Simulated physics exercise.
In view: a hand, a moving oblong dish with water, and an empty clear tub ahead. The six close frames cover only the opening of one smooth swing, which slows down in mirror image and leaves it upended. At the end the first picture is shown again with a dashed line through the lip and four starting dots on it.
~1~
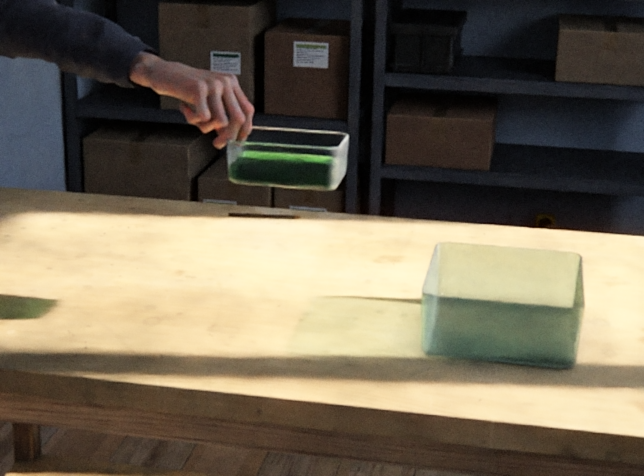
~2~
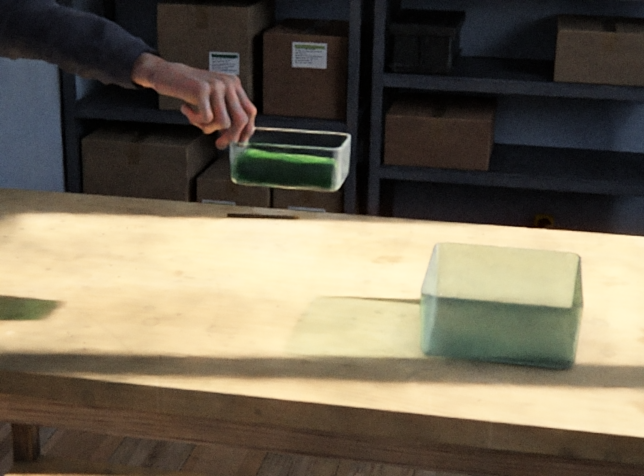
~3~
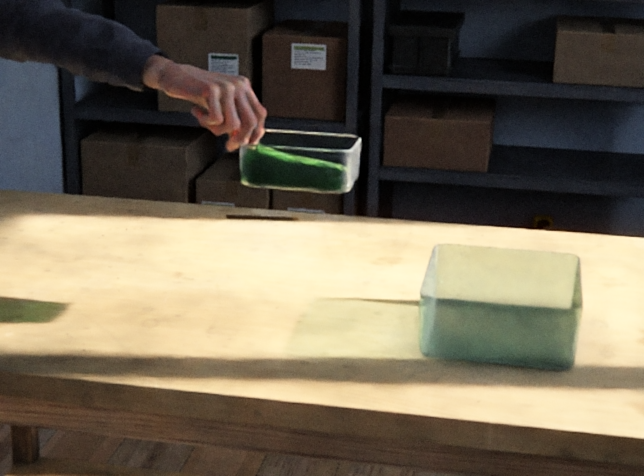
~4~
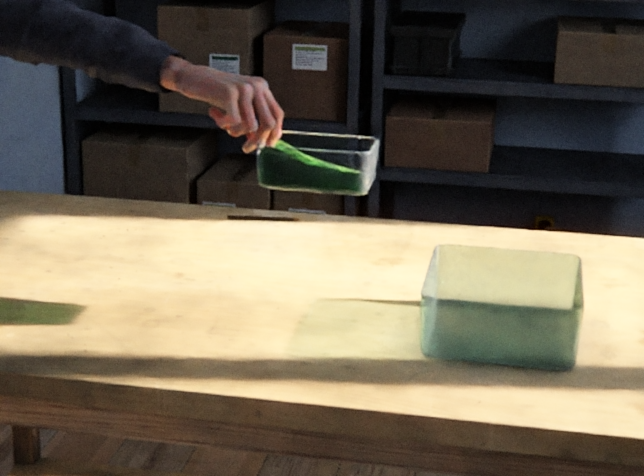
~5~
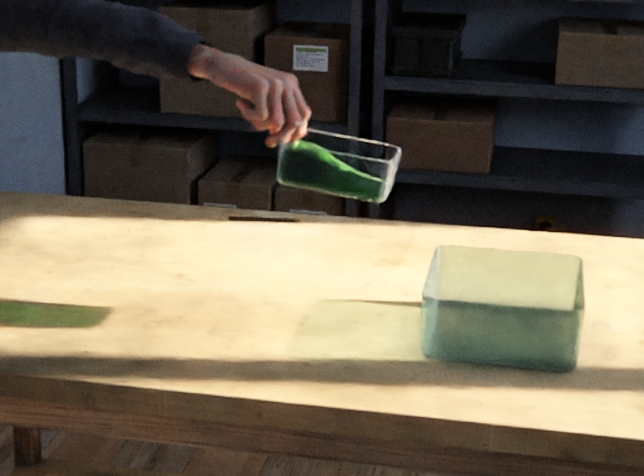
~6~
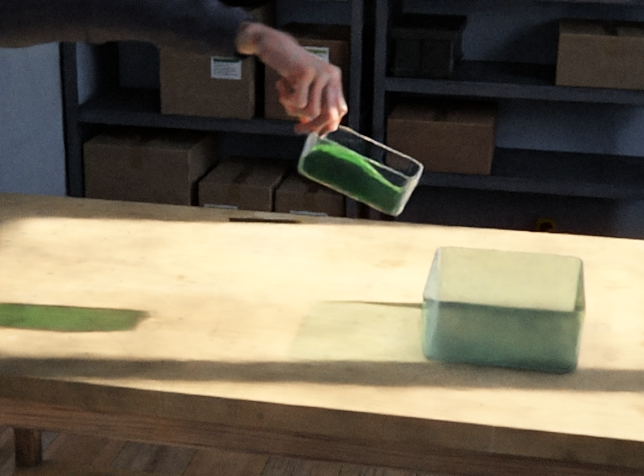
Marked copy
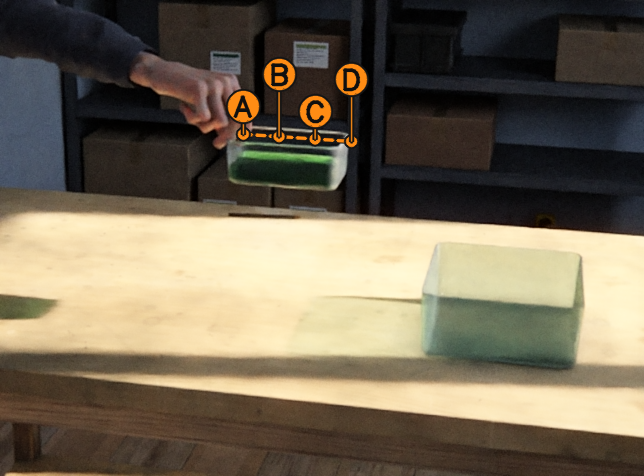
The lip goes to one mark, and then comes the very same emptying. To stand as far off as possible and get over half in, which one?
Dot B.
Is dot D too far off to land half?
No.
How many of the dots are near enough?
Three of the four.
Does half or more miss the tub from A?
Yes, that goes wrong.
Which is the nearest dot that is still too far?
It is A.
In orange, A at (243, 134); B at (279, 136); C at (315, 139); D at (351, 141).
With A, about 32 % lands in the tub, 63 % falls short and 5 % goes beside or beyond.
With B, about 69 % lands in the tub, 21 % falls short and 9 % goes beside or beyond.
With C, about 77 % lands in the tub, 15 % falls short and 8 % goes beside or beyond.
With D, about 89 % lands in the tub, 7 % falls short and 4 % goes beside or beyond.
